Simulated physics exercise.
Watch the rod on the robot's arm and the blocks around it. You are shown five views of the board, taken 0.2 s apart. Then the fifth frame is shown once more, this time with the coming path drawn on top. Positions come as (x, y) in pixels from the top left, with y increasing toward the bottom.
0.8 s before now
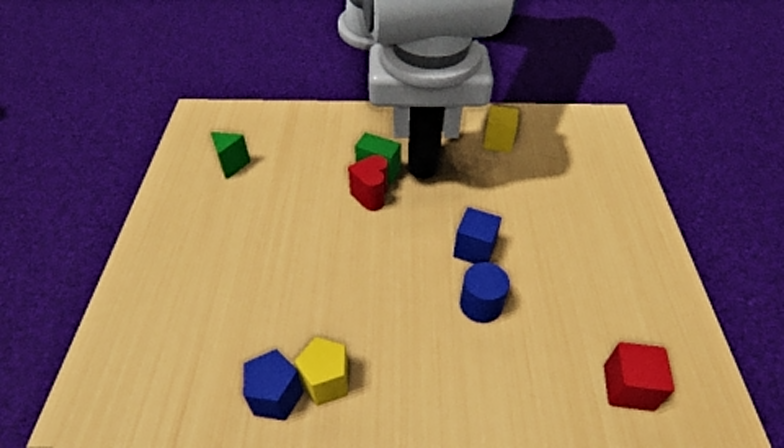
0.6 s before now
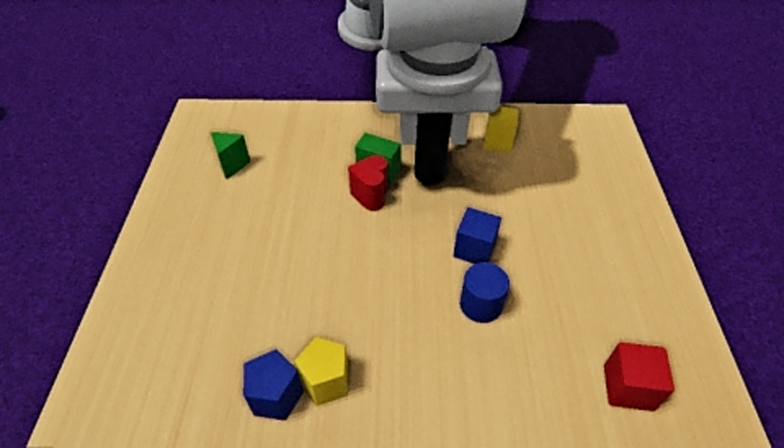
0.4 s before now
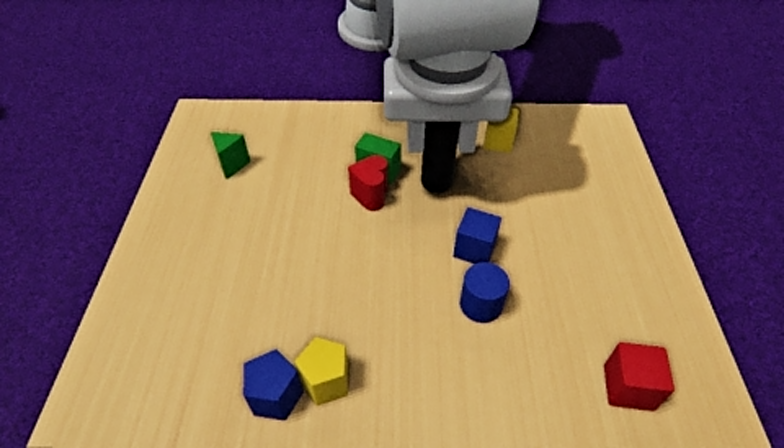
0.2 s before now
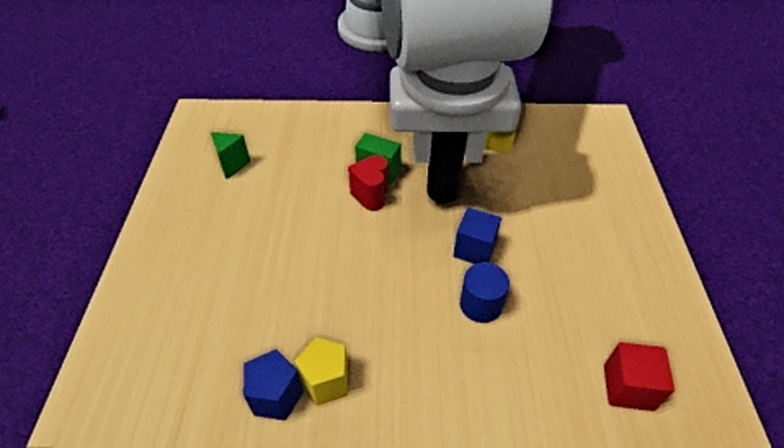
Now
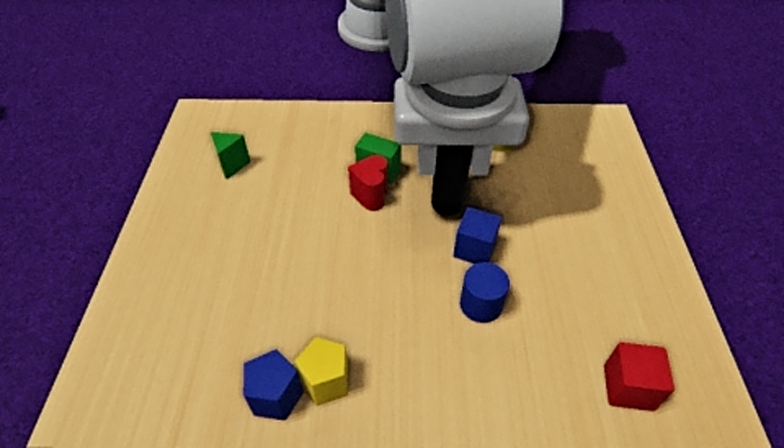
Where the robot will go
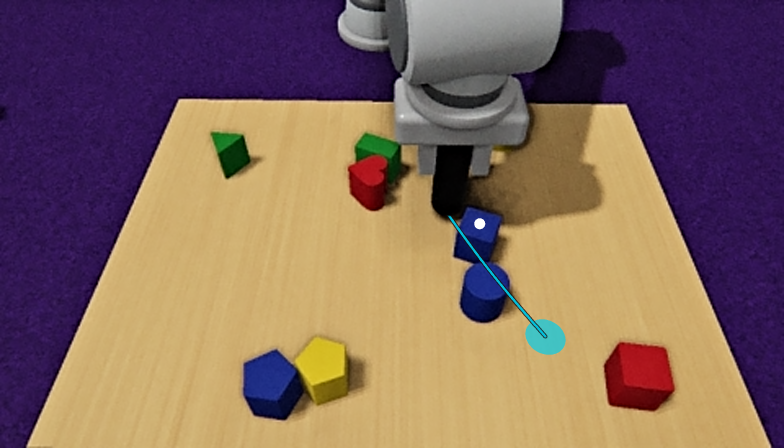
Robot arm with a black rod moving slowly forward and slightly right over a wooden table, nearing a blue cube among still coloured blocks.
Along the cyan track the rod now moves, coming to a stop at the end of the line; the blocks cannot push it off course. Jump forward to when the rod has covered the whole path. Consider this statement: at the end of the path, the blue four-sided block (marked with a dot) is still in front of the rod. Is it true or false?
That statement is accurate.
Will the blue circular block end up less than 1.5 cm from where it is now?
No - that is not the case.
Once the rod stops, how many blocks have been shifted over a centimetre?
My guess is two.
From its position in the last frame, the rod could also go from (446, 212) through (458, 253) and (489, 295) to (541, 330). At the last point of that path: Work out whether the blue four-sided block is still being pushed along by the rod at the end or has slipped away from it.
Answer: Slipped away.
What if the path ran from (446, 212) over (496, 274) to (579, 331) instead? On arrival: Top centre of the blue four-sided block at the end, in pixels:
Put as a pixel place, it's (561, 330).
The drawn path runs from (446, 212) by way of (473, 250) and (506, 291) to (545, 337); the dot is on the blue four-sided block.
On the path given first. One third of the way, rod at (475, 243); blue four-sided block at (504, 255); blue circular block at (487, 286).
Two thirds of the way, rod at (509, 285); blue four-sided block at (539, 298), turned 30° clockwise; blue circular block at (490, 307).
At the end, rod at (548, 330); blue four-sided block at (573, 351), turned 60° clockwise; blue circular block at (490, 307); red four-sided block not moved.
